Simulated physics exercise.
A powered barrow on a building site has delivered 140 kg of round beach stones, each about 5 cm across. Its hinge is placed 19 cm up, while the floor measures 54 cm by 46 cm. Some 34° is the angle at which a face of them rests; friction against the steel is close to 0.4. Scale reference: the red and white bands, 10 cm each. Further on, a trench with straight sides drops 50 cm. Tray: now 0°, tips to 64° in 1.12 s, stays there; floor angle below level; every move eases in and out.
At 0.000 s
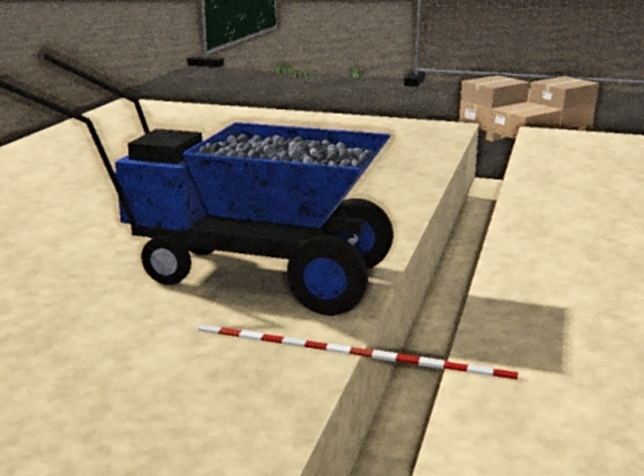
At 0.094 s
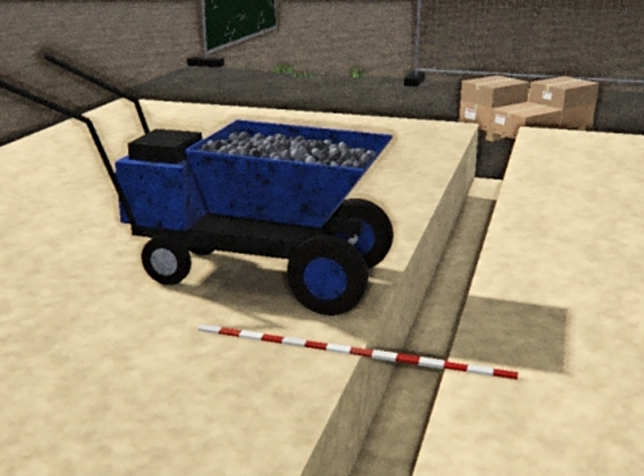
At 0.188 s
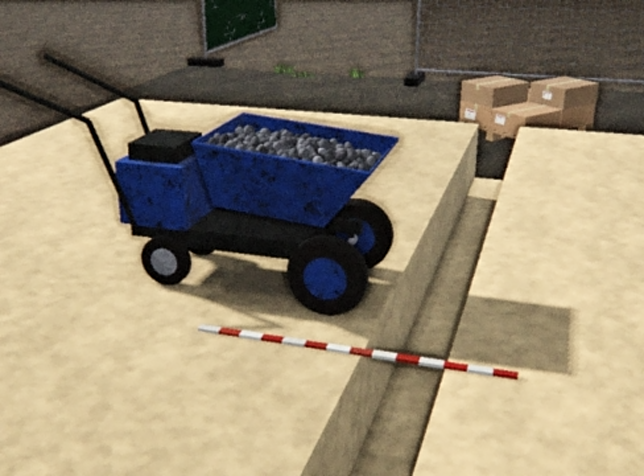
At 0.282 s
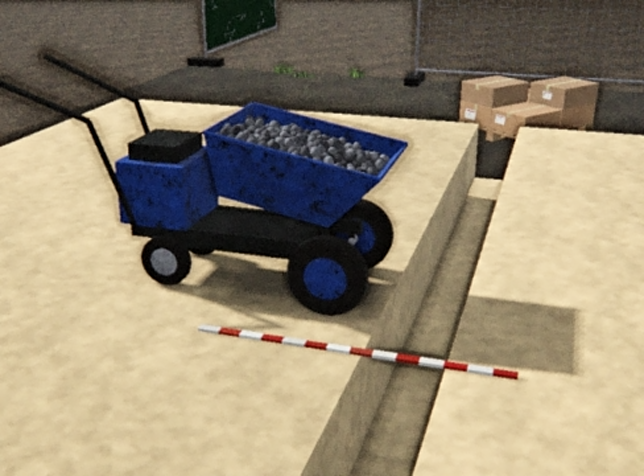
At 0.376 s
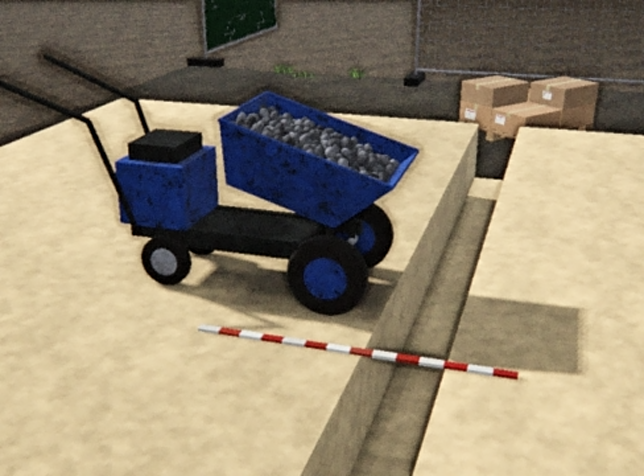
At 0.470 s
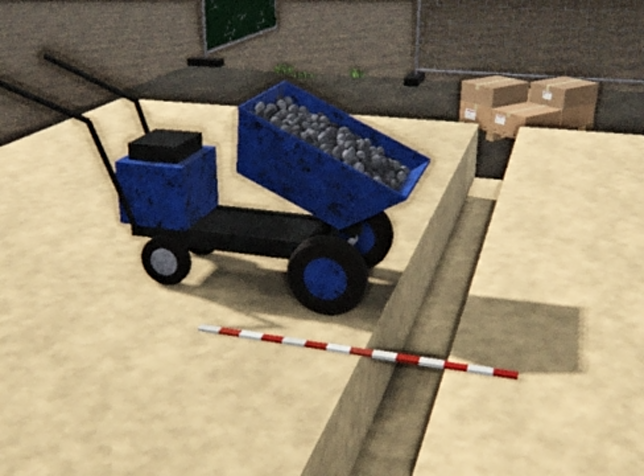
A blue powered barrow with black wheels and handles stands on pale, sandy ground at a building site, seen from slightly above and to the side. Its tray holds grey rounded stones beside a straight-sided trench at right, with a red-and-white banded pole in front and cardboard boxes behind. The tray's left end rises steadily, tilting it down toward the right, while the camera stays still.
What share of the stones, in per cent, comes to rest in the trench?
About 26 per cent of the stones finish in the trench.
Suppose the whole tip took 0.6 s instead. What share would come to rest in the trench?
Roughly 20 per cent would.
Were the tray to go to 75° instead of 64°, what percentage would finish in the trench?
Trench share: Approx. 20%.
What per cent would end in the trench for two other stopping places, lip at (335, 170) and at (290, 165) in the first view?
45 % and 80 %.
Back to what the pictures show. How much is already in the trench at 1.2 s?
0 per cent, give or take.
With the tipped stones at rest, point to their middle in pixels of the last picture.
(505, 306).
After 0.8 s the floor is at 54°; 100 % in the tray; the foremost stones are at (439, 225).
After 1.2 s the floor is at 64°; 70 % in the tray, 2 % in the trench, 28 % past the trench; the foremost stones are at (550, 325).
After 1.6 s the floor is at 64°; 40 % in the tray, 2 % in the trench, 58 % past the trench; the foremost stones are past the picture's edge.
After 3.5 s the floor is at 64°; 9 % in the tray, 26 % in the trench, 65 % past the trench; the foremost stones are past the picture's edge.
